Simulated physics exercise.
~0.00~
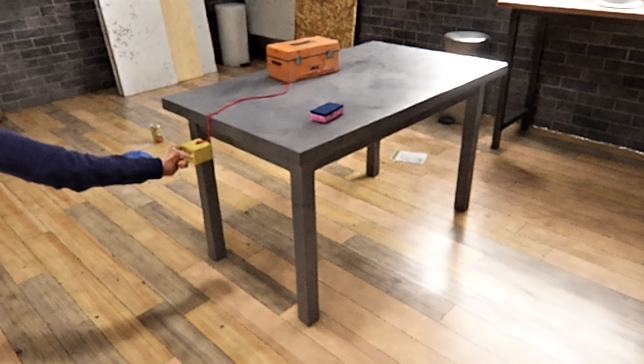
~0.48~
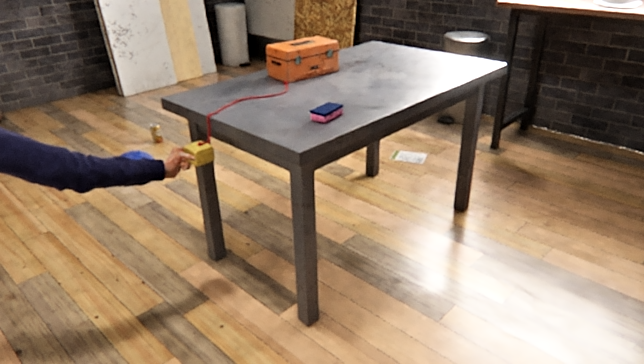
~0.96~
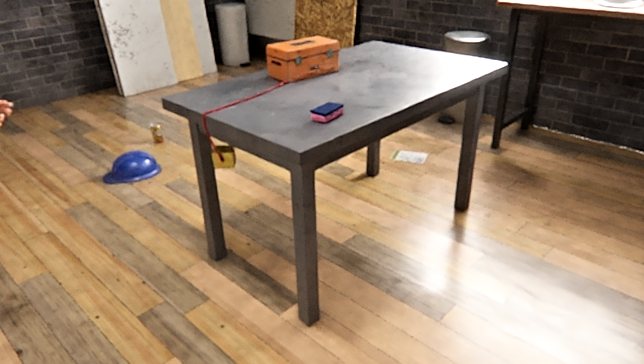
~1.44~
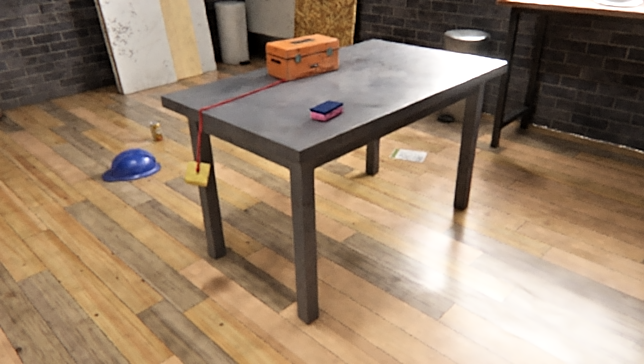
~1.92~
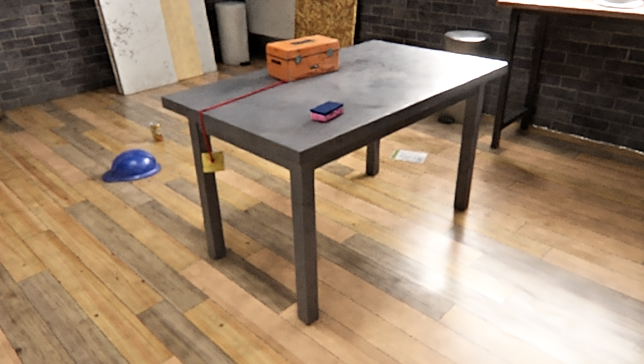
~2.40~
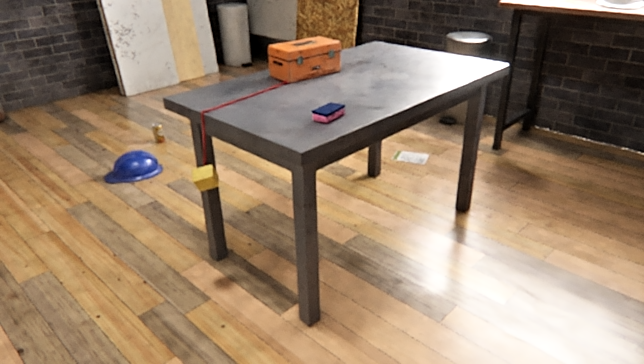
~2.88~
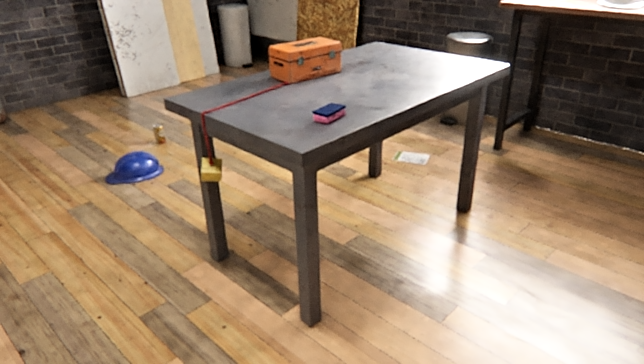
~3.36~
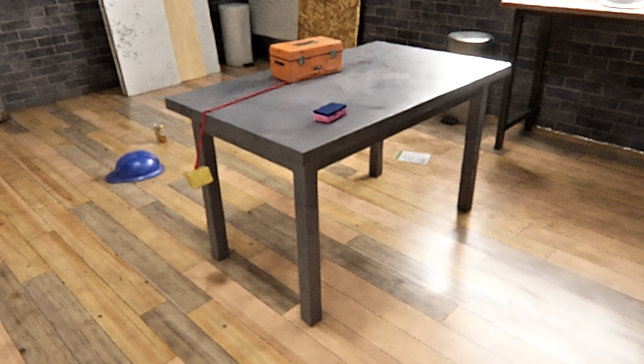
To begin with, a hand in a dark blue sleeve holds a yellow block beside the left end of a grey table, with a red shoelace running from it across the tabletop to an orange toolbox. The hand lets go and draws back out of view on the left. The block swings right, under the table edge, then back to the left, turning as it hangs. It keeps swaying in smaller swings near the table leg. At the end it still hangs in the air, while the toolbox and the sponge remain unmoved on top.
